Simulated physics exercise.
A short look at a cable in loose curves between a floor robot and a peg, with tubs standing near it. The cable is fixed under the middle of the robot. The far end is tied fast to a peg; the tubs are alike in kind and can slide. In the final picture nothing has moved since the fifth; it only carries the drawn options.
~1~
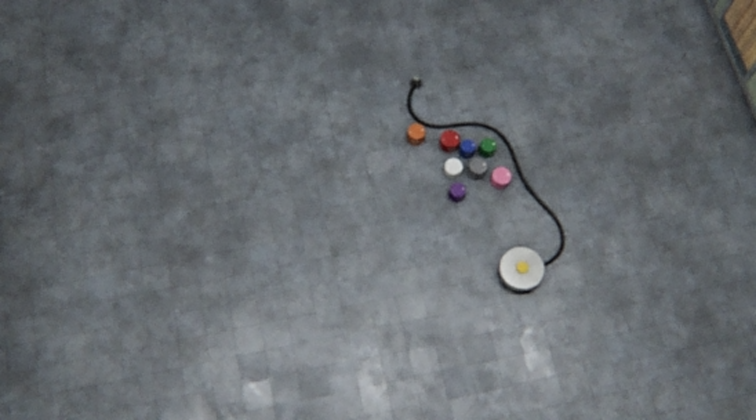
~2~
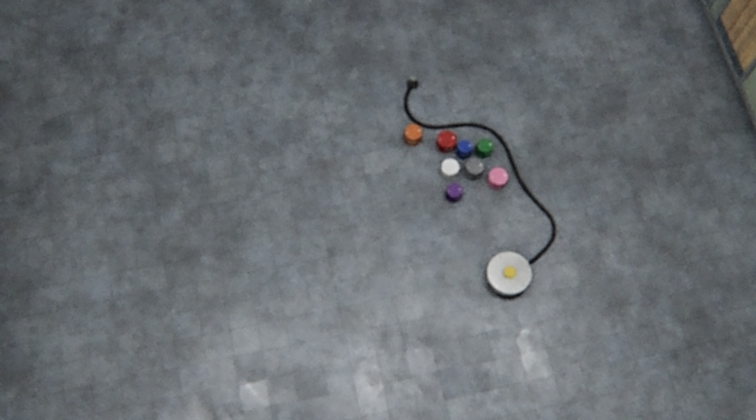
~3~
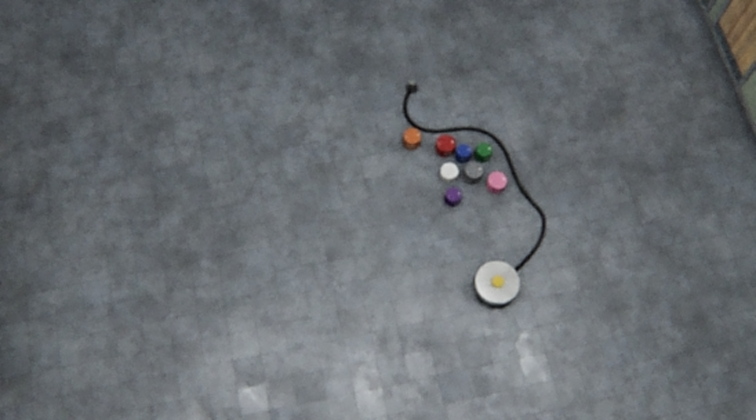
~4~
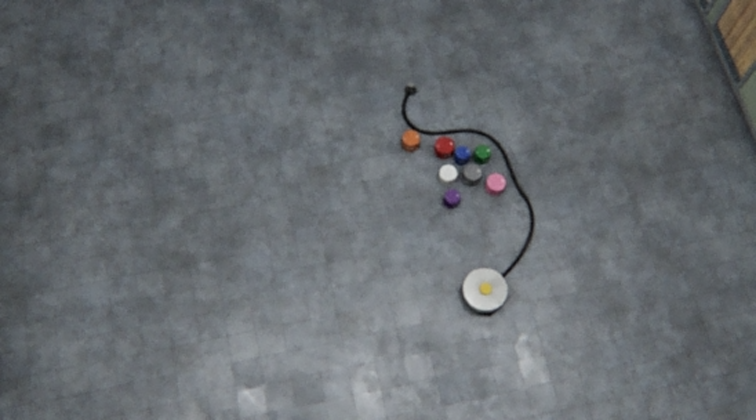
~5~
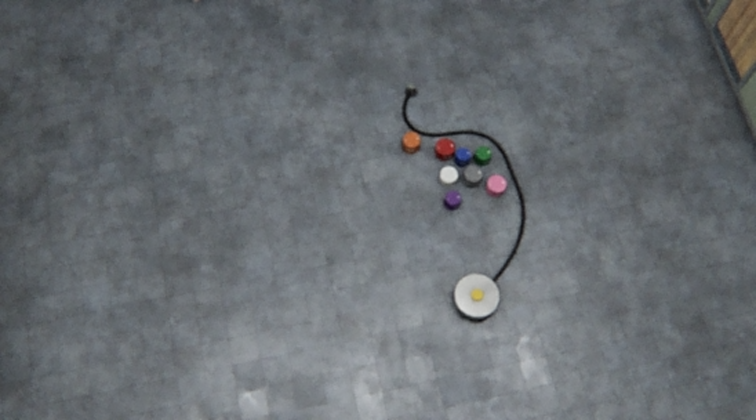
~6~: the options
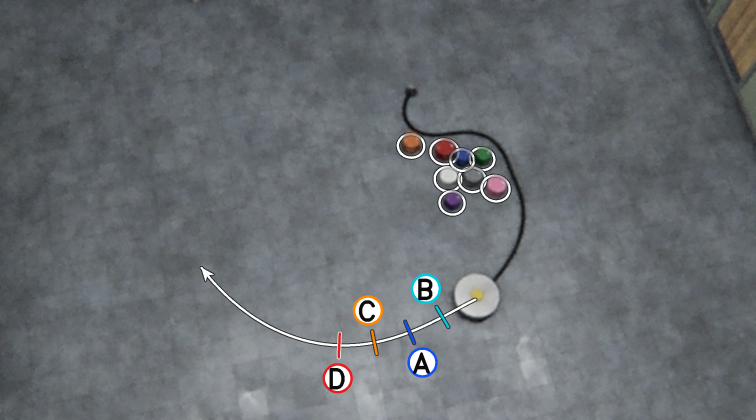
In the video, a round, pale robot with a yellow centre moves slowly down and to the left across a grey floor, drawing the lower part of a curved black cable with it beside eight small coloured tubs.
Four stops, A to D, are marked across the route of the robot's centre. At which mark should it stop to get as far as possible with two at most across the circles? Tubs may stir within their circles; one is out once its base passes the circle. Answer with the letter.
A is the last stop within the limit.
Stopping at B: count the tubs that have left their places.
The count is none.
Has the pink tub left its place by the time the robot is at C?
By then, yes.
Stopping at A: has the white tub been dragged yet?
No.
On the marked copy, A at (410, 332); B at (442, 317); C at (374, 343); D at (339, 345); the route from (475, 300) via (324, 344) to (201, 268).
Following A. Soon after the start, robot (454, 309).
Later, robot (430, 321).
In the end, robot (410, 330); none over the rings.
As for the rest, B is within the limit but short; C has three over the rings; D has seven over the rings.
